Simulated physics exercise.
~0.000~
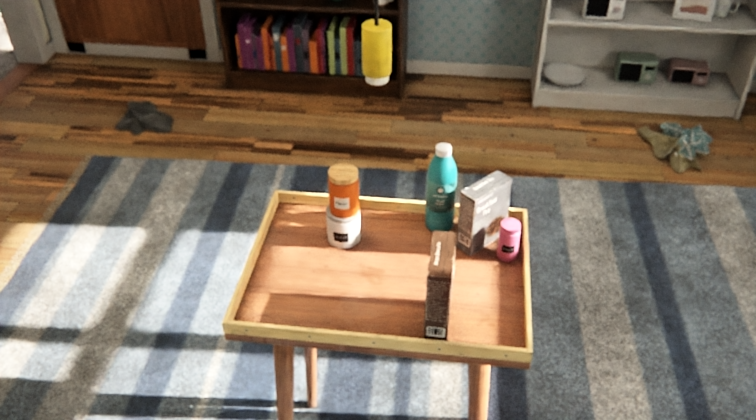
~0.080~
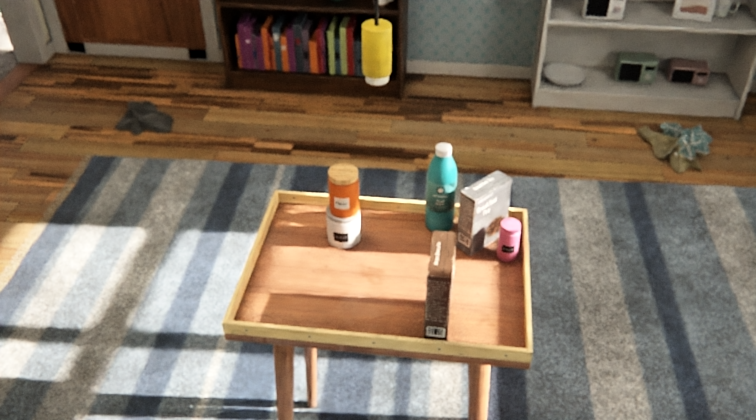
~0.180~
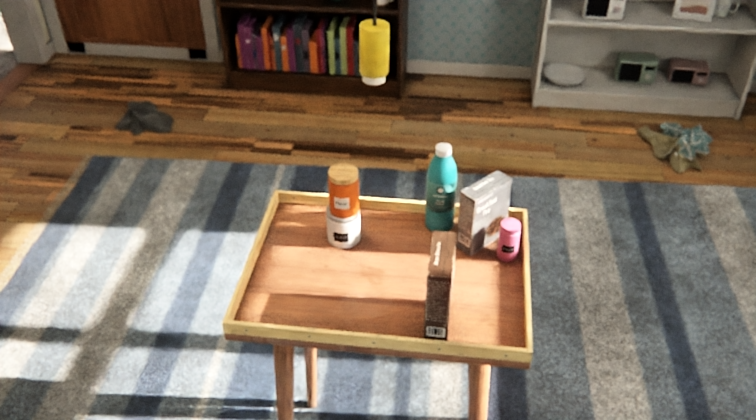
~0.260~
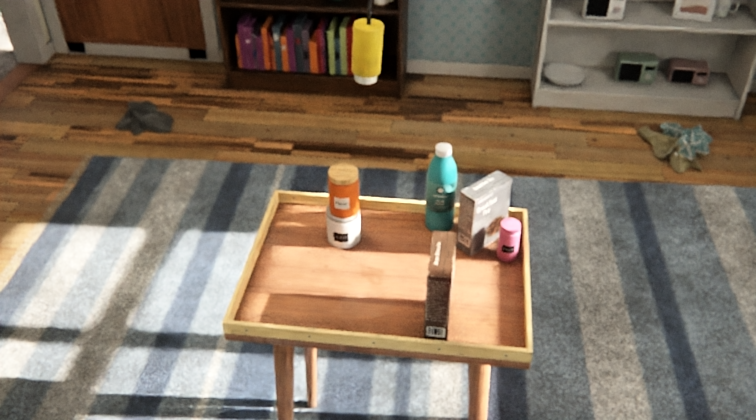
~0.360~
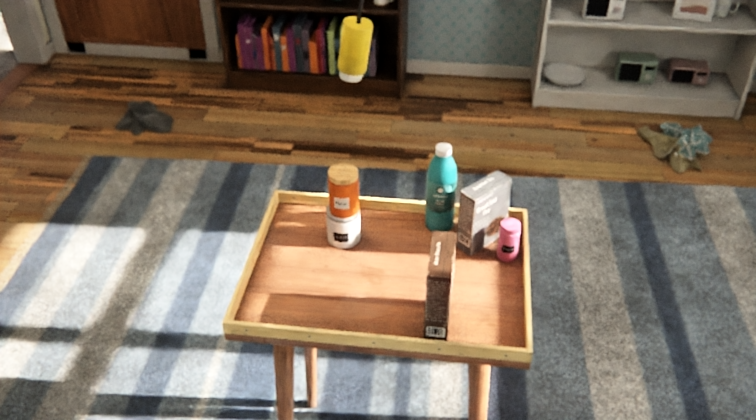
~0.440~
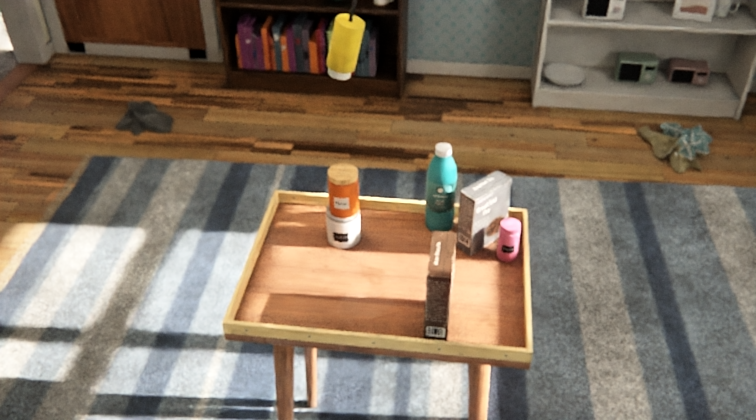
We see a railed wooden table holding packets, a turquoise bottle, a pink shaker and an orange jar on a white one, all staying in place, while the yellow lamp hanging behind starts still, then swings steadily left.
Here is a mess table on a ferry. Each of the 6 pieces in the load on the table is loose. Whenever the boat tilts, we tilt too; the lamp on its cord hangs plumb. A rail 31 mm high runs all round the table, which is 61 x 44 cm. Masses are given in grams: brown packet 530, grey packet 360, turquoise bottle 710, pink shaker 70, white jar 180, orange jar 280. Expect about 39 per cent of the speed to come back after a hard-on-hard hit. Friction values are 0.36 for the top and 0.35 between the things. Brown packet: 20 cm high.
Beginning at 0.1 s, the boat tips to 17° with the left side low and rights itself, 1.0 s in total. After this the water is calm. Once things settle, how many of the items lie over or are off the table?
The number is one.
Around 0.84 s, heel 9°, left side down; brown packet tipped 20° against what carries it near (422, 287).
Around 1.04 s, boat level; brown packet on its side near (377, 306).
Around 1.14 s, boat level; brown packet on its side near (367, 305).
Finally (1.6 s), on their side or leaning hard on the table, brown packet; the other 5 still in place (within 5 cm). Final places as that camera would see them, brown packet near (364, 308), grey packet near (484, 213).
